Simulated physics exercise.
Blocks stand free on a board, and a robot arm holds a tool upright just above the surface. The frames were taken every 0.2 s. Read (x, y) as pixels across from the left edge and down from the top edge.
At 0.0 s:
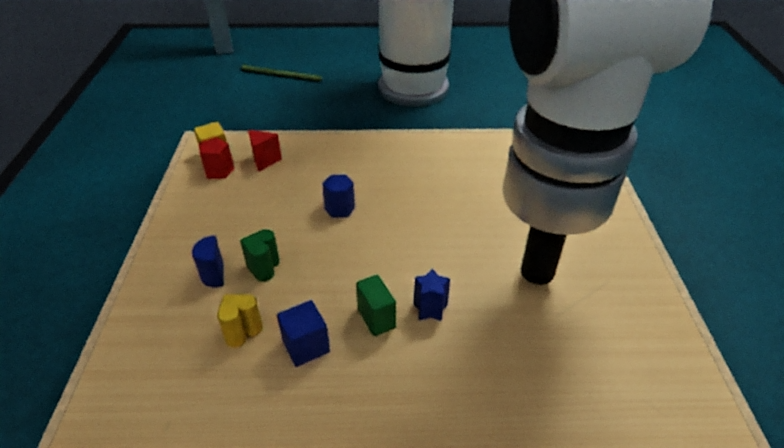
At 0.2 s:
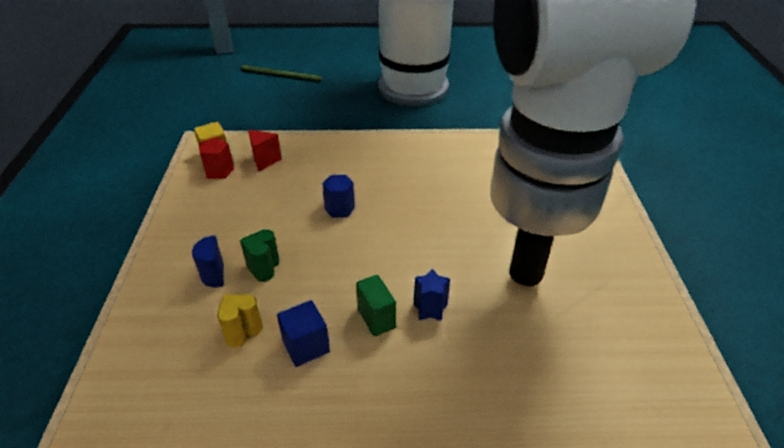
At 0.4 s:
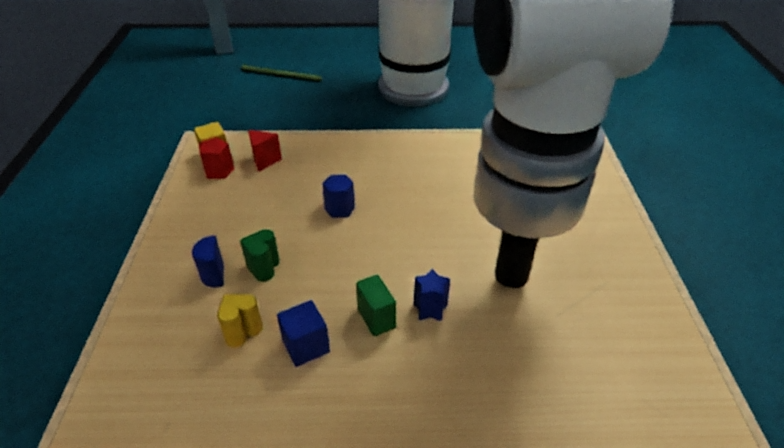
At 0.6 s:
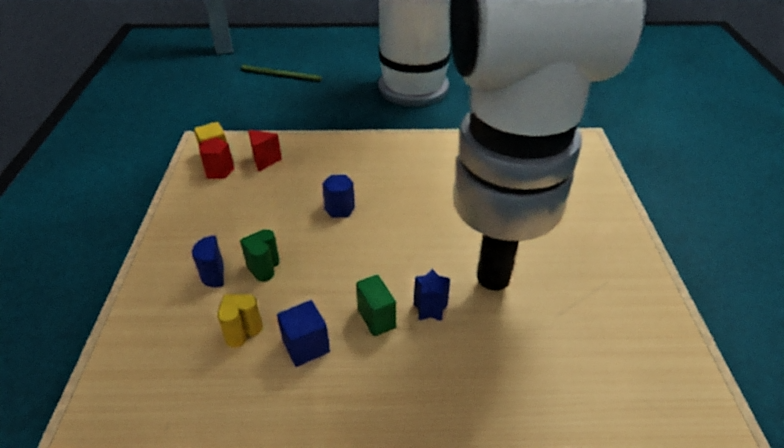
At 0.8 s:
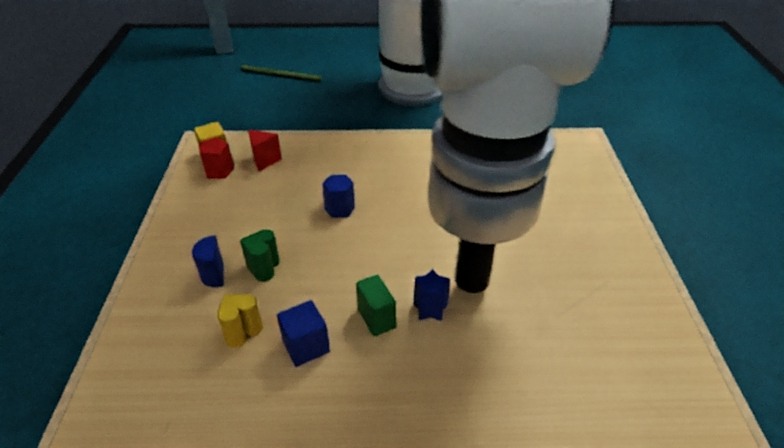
The robot arm moved its black upright tool steadily left across the wooden board, drawing close to the blue star, while the scattered red, yellow, green and blue blocks all stayed still.
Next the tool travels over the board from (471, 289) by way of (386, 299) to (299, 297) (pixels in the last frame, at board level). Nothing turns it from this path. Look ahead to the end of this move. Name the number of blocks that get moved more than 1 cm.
Displaced: Two.
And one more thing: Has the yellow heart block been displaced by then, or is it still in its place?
Right where it was.
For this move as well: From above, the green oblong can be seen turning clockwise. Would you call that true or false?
False - the claim does not hold.
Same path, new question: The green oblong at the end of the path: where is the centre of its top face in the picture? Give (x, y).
By then it is at (354, 299).
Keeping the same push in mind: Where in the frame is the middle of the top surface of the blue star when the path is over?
It should be at (403, 296) by then.
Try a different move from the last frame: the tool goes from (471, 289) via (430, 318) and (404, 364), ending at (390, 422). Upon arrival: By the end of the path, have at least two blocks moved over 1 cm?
Yes - that is the case.
The first path, step by step. One third of the way, tool at (414, 289); blue star at (409, 294), turned 25° anticlockwise.
Two thirds of the way, tool at (356, 291); green oblong at (356, 299), turned 45° anticlockwise; blue star at (403, 296), turned 55° anticlockwise.
At the end, tool at (298, 289); yellow heart block not moved; blue four-sided block not moved; green oblong at (354, 299), turned 55° anticlockwise; blue star at (403, 296), turned 55° anticlockwise.
